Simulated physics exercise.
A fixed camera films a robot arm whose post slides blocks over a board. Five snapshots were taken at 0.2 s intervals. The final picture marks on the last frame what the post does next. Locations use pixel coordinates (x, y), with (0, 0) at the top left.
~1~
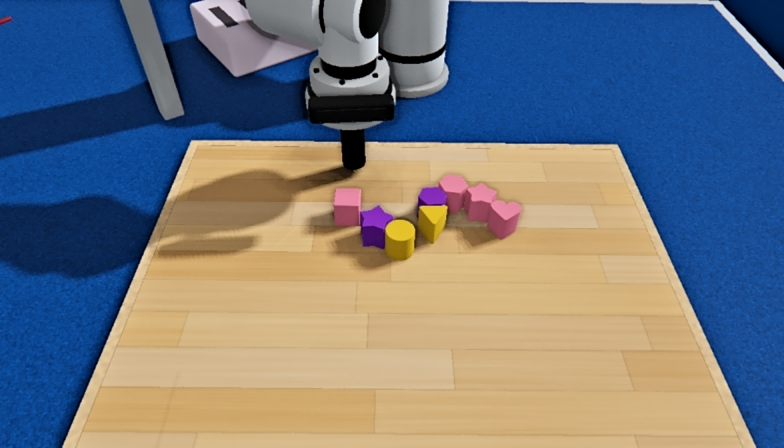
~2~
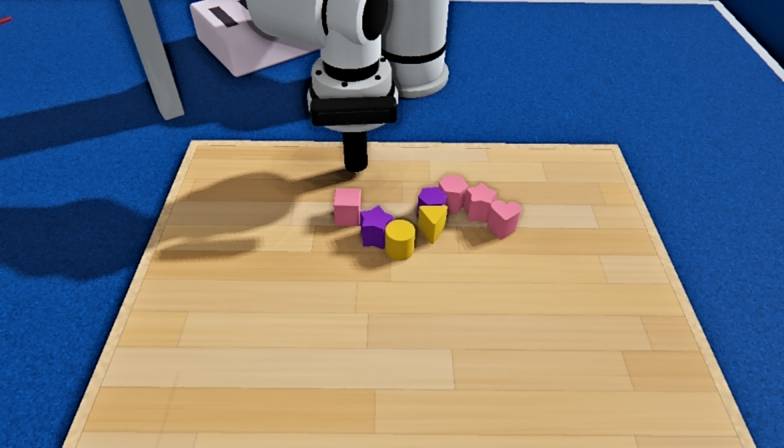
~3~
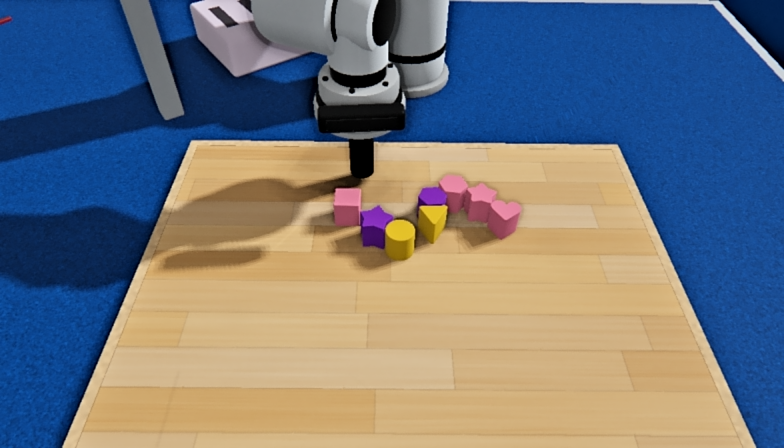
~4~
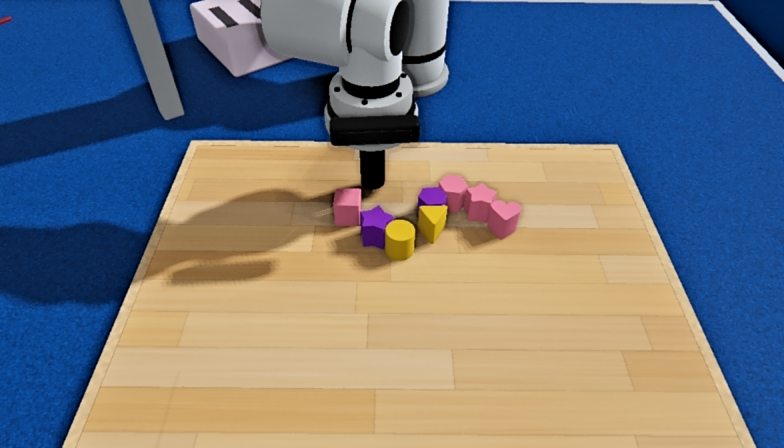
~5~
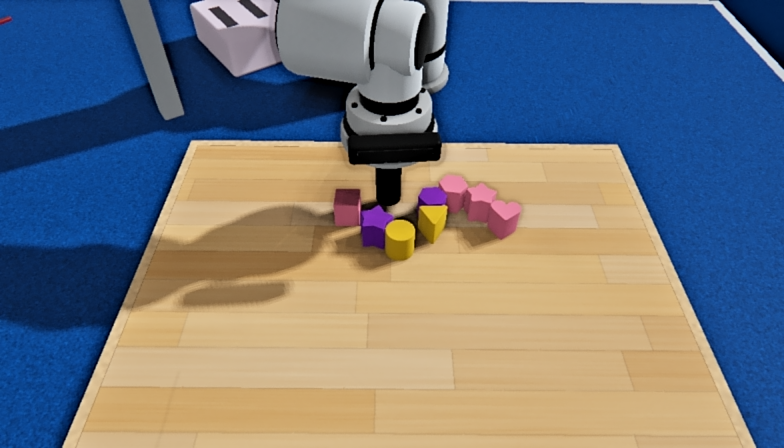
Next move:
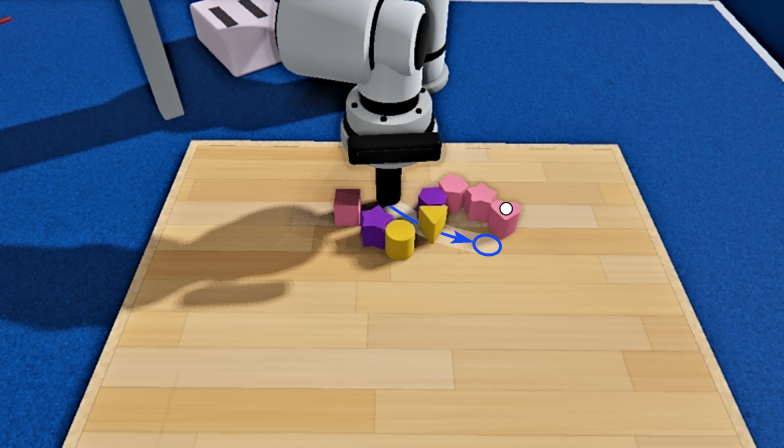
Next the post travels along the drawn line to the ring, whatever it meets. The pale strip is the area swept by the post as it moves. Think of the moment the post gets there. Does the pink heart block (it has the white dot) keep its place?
Answer: Yes.
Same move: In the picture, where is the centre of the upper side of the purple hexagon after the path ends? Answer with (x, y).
Final place: (471, 200).
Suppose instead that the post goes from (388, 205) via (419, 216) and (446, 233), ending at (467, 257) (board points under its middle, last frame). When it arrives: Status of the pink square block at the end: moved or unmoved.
The block you're asking about stays where it is.
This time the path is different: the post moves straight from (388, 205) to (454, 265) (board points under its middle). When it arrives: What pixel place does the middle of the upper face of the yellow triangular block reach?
The middle of its upper face should be somewhere near (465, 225).
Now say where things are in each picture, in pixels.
The first frame shows tip of the post (354, 163), middles of tops, purple star block (376, 217), purple hexagon (432, 195), yellow triangular block (434, 212), pink star block (482, 193), pink heart block (506, 209).
The second frame shows post (356, 165), nothing pushed.
The third frame shows post (362, 171), nothing pushed.
The fourth frame shows post (373, 182), nothing pushed.
The fifth frame shows post (388, 198), purple star block (376, 217), purple hexagon (432, 195), yellow triangular block (434, 212), pink star block (482, 193), pink heart block (506, 209).
The line goes from (388, 205) by way of (416, 222) and (450, 236) to (487, 245); the dot is on the pink heart block.
On the path given first. One third of the way, post (417, 215); purple hexagon (443, 198), turned 25° anticlockwise; yellow triangular block (440, 216).
Two thirds of the way, post (451, 229); purple hexagon (467, 200), turned 105° anticlockwise; yellow triangular block (469, 235), turned 45° clockwise; pink star block (488, 191), turned 10° anticlockwise.
At the end, post (489, 238); purple star block unmoved; purple hexagon (471, 200), turned 120° anticlockwise; yellow triangular block (481, 241), turned 125° clockwise; pink star block (491, 190), turned 20° anticlockwise; pink heart block unmoved.
